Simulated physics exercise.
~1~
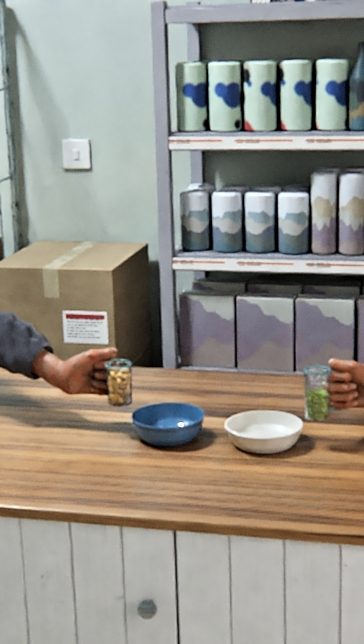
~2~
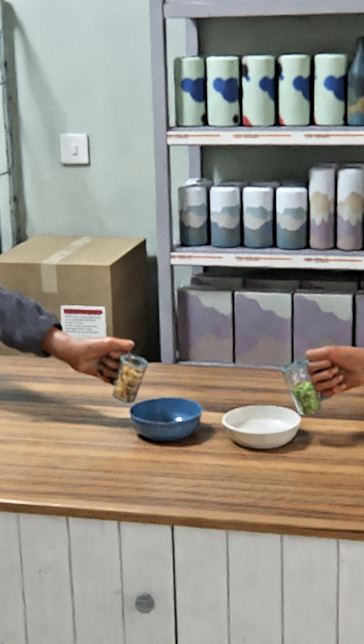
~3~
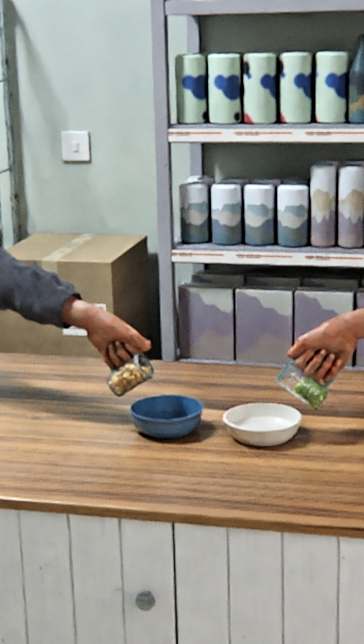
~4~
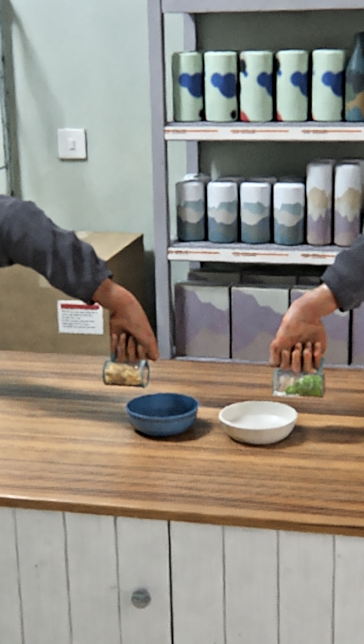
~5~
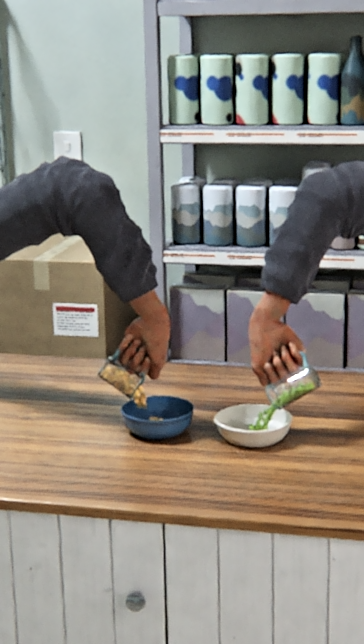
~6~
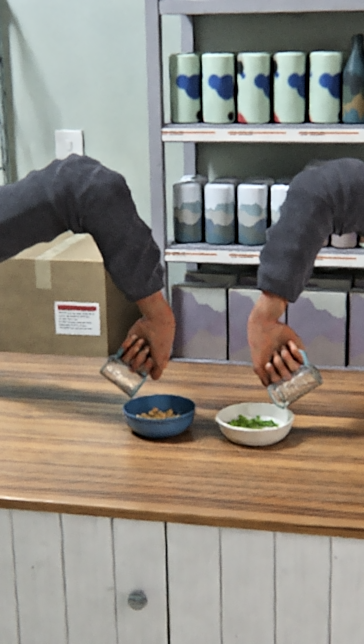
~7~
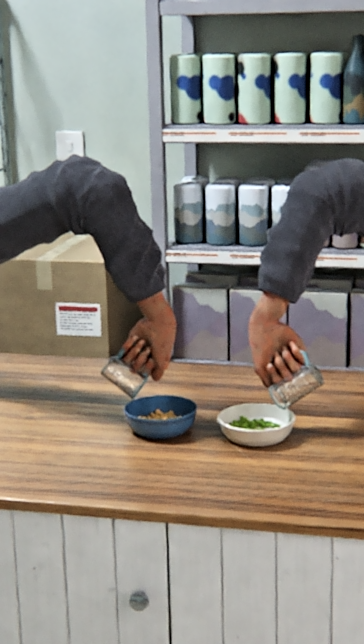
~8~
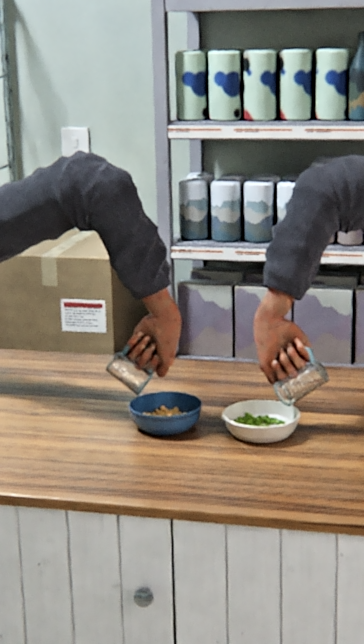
Two hands tipping small glasses over a counter, pouring tan pieces into a blue bowl and green ones into a white bowl.
